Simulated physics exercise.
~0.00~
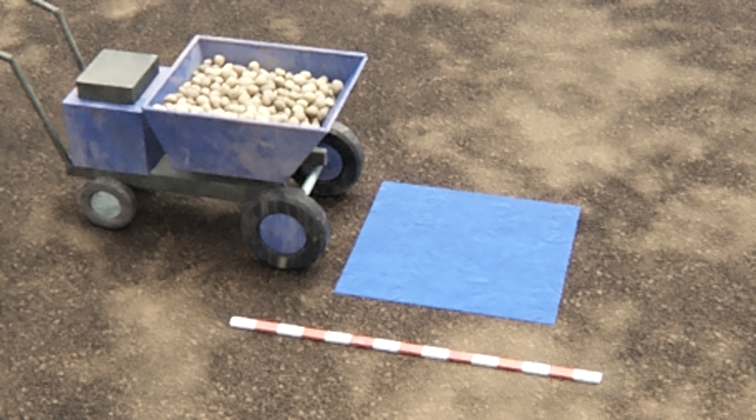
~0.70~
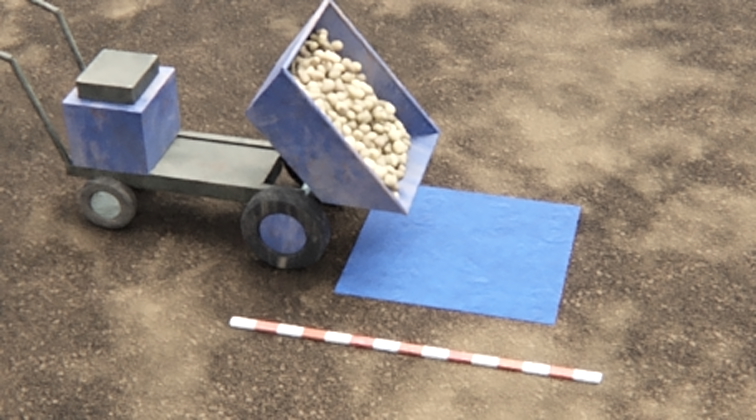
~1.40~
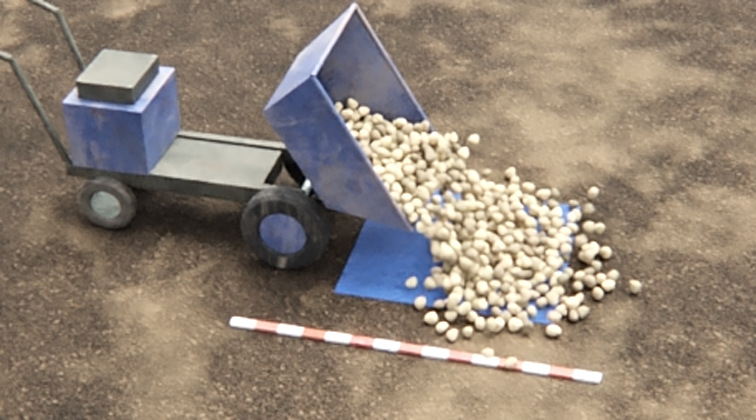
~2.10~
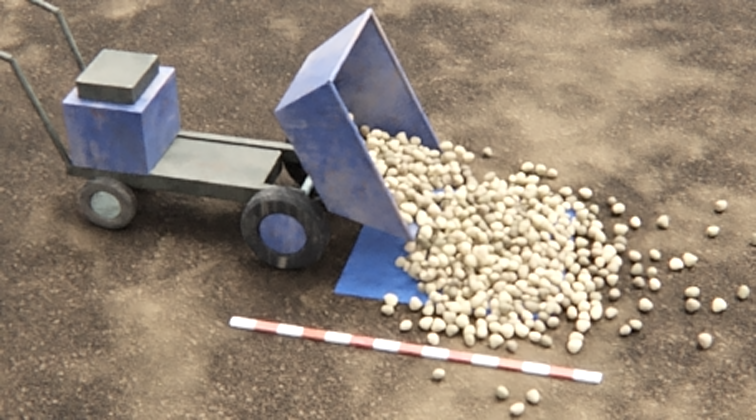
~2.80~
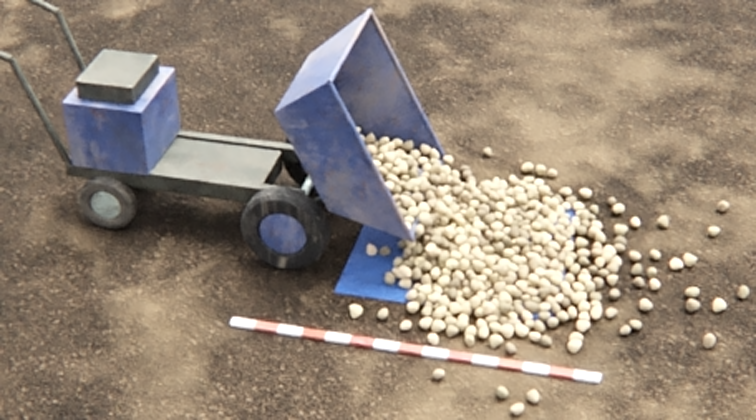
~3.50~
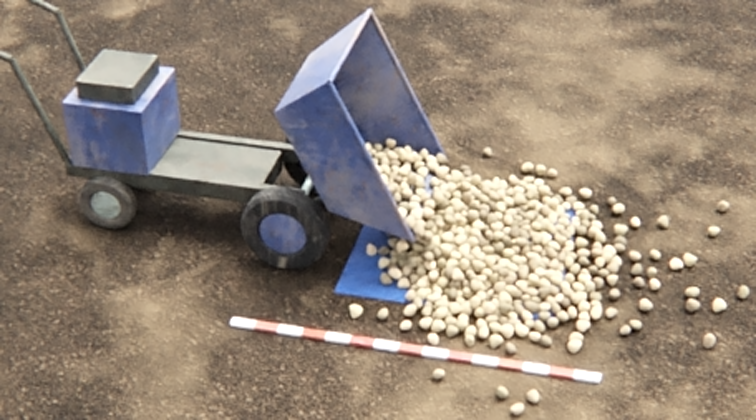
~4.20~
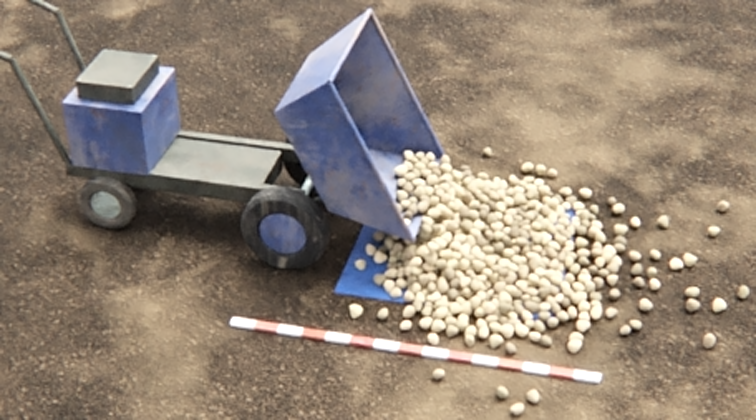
We see a blue powered barrow tip its tray steeply to the right, pouring pale rounded stones onto a blue sheet beside a red and white striped staff. The stones spread into a heap covering most of the sheet, some scattered beyond it, while the nearly emptied tray stays raised.
